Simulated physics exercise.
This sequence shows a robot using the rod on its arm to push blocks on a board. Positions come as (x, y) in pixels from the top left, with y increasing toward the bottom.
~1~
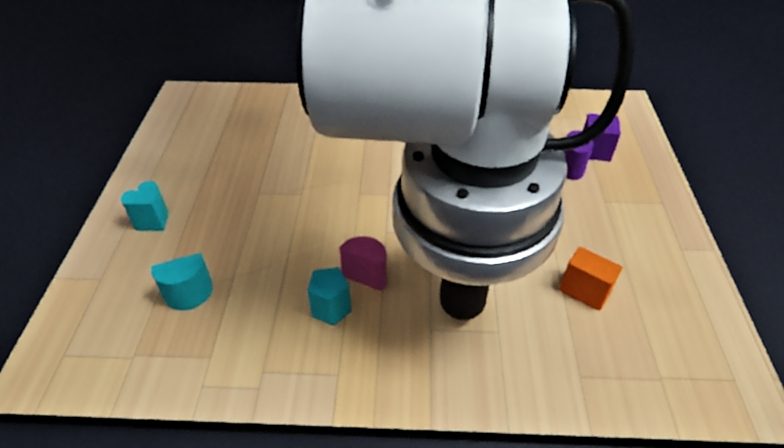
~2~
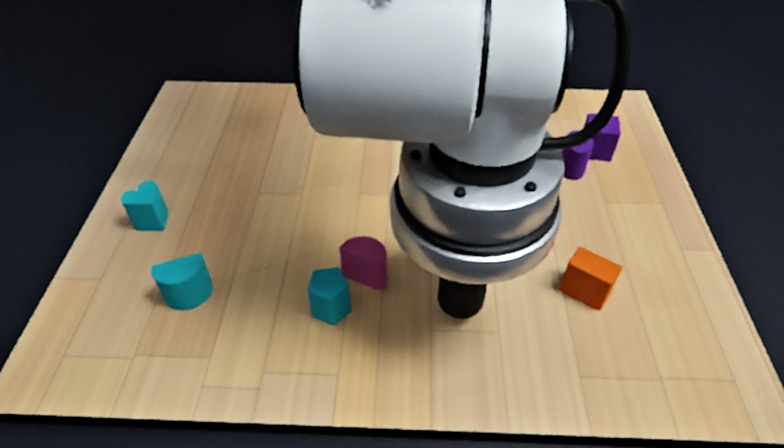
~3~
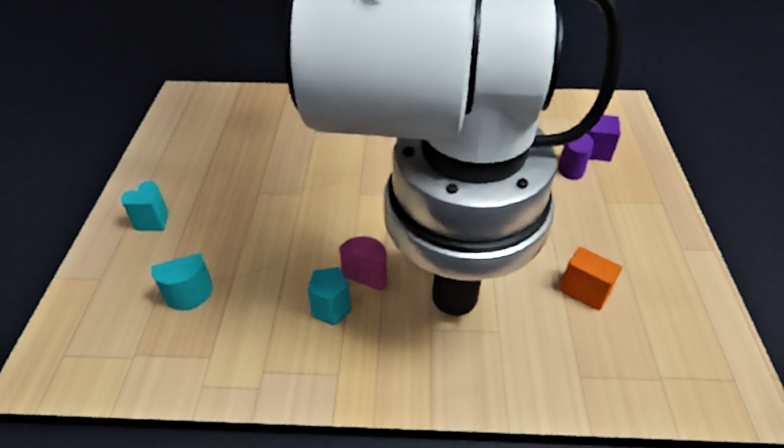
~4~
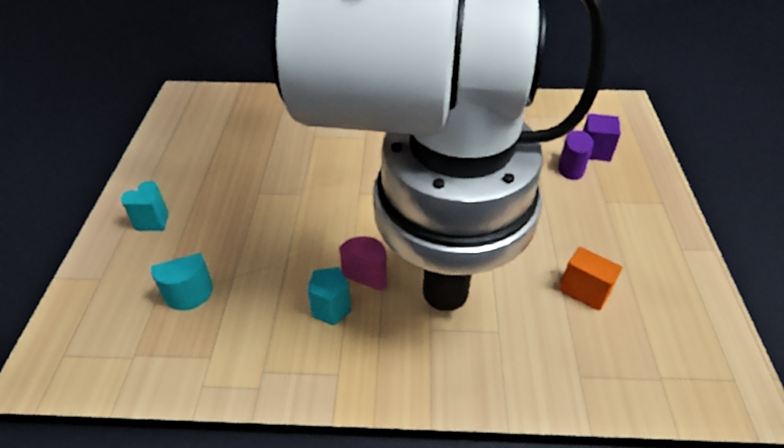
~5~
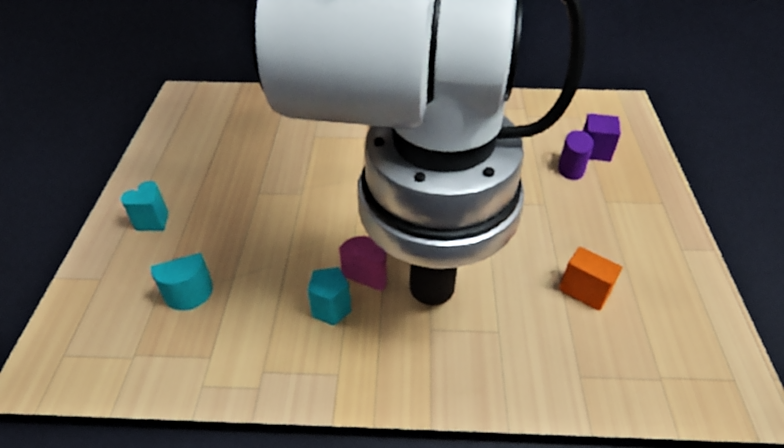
On a wooden board scattered with turquoise, pink, orange and purple blocks, a white robot arm slid its black rod a short way left toward the pink half-round block, while the blocks stayed still.
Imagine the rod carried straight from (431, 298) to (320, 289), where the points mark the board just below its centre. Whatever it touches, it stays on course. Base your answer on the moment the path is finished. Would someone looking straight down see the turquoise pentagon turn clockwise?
I'd say no.
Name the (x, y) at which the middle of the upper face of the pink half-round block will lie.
I think it will end close to (324, 230).
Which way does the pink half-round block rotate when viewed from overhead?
From above, the turn goes clockwise.
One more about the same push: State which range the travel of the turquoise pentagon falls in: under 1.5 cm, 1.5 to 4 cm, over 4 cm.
The turquoise pentagon ends up a moderate distance away, 1.5 to 4 cm.
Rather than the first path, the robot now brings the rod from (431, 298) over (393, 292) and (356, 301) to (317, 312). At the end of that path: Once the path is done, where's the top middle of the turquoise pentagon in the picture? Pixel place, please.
Put as a pixel place, it's (270, 294).
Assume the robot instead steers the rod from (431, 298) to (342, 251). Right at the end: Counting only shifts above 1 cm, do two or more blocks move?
I believe not.
The first path, step by step. Halfway along, rod at (375, 284); pink half-round block at (347, 239), turned 35° clockwise.
At the end, rod at (319, 280); turquoise pentagon at (295, 292), turned 45° anticlockwise; pink half-round block at (324, 230), turned 110° clockwise.
